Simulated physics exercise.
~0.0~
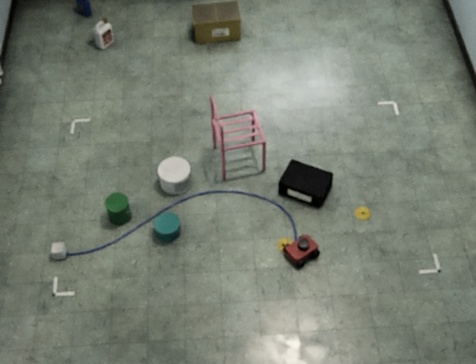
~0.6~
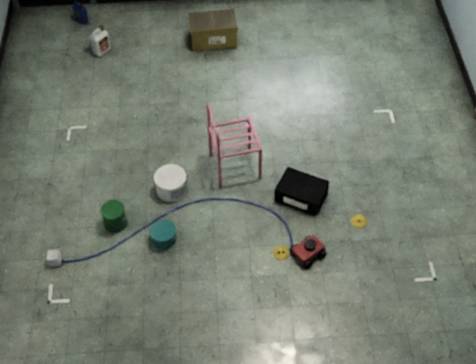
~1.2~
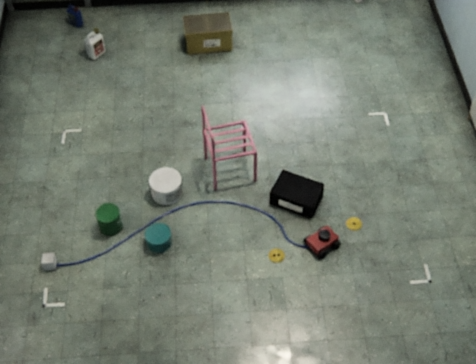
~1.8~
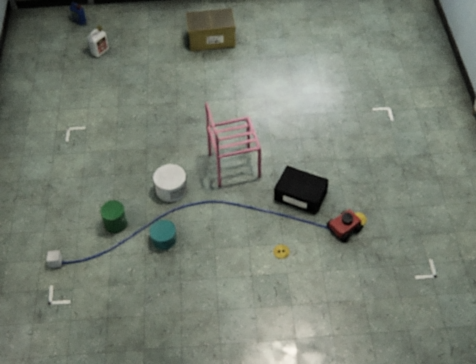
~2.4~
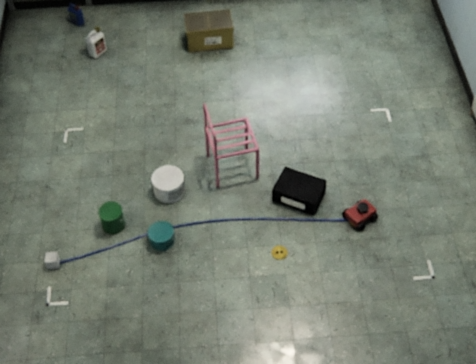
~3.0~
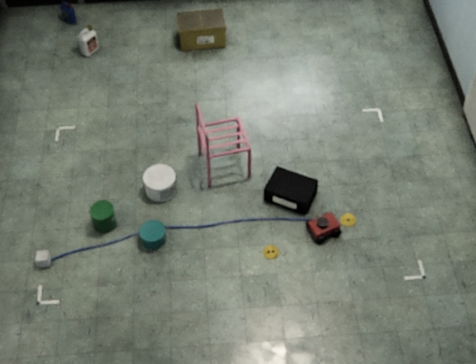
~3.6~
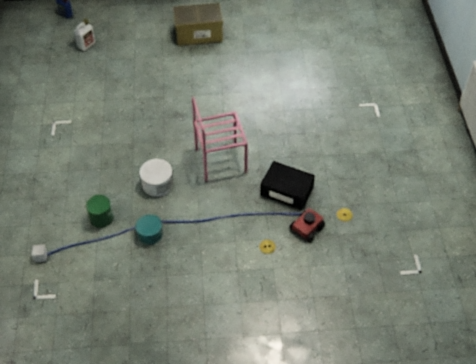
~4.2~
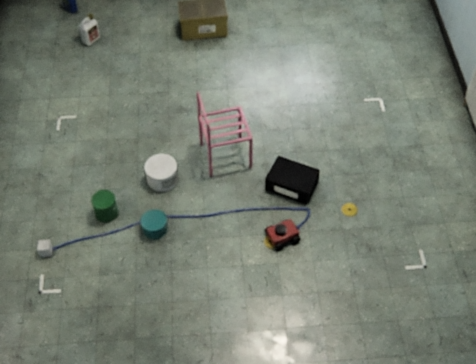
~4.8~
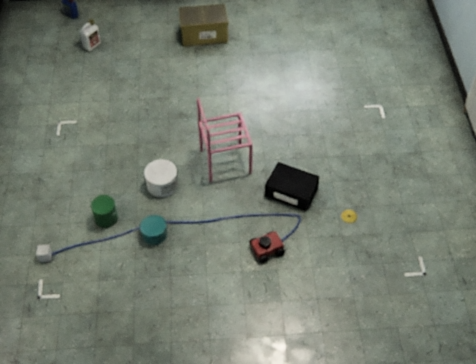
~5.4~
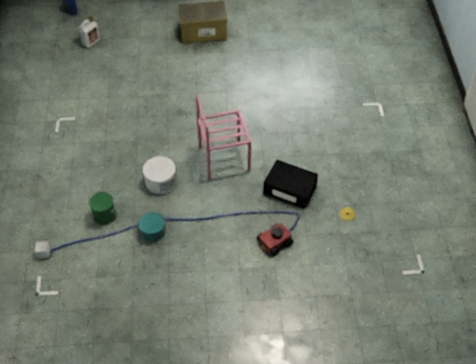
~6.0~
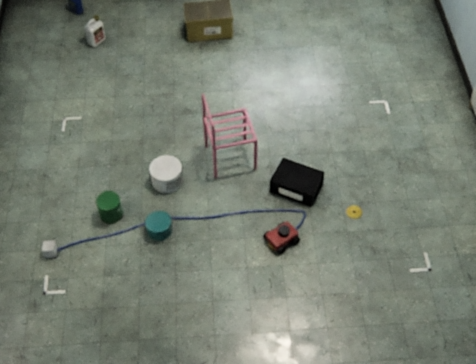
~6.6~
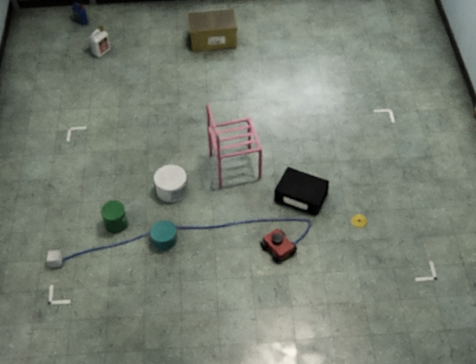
A pink chair stands near the middle of a grey-green tiled floor, seen from high above by a slightly swaying camera. White, green and teal round containers sit to its left and below, a black box lies to its lower right, and a blue lead curves from a small pale block at left to a red cart. The cart moves right and slightly up to the farther yellow mark, drawing the lead nearly straight against the teal container. It then travels back left and down to the nearer mark, shifts slightly, and ends below the black box, the lead bending loosely behind it and still joined to the block.
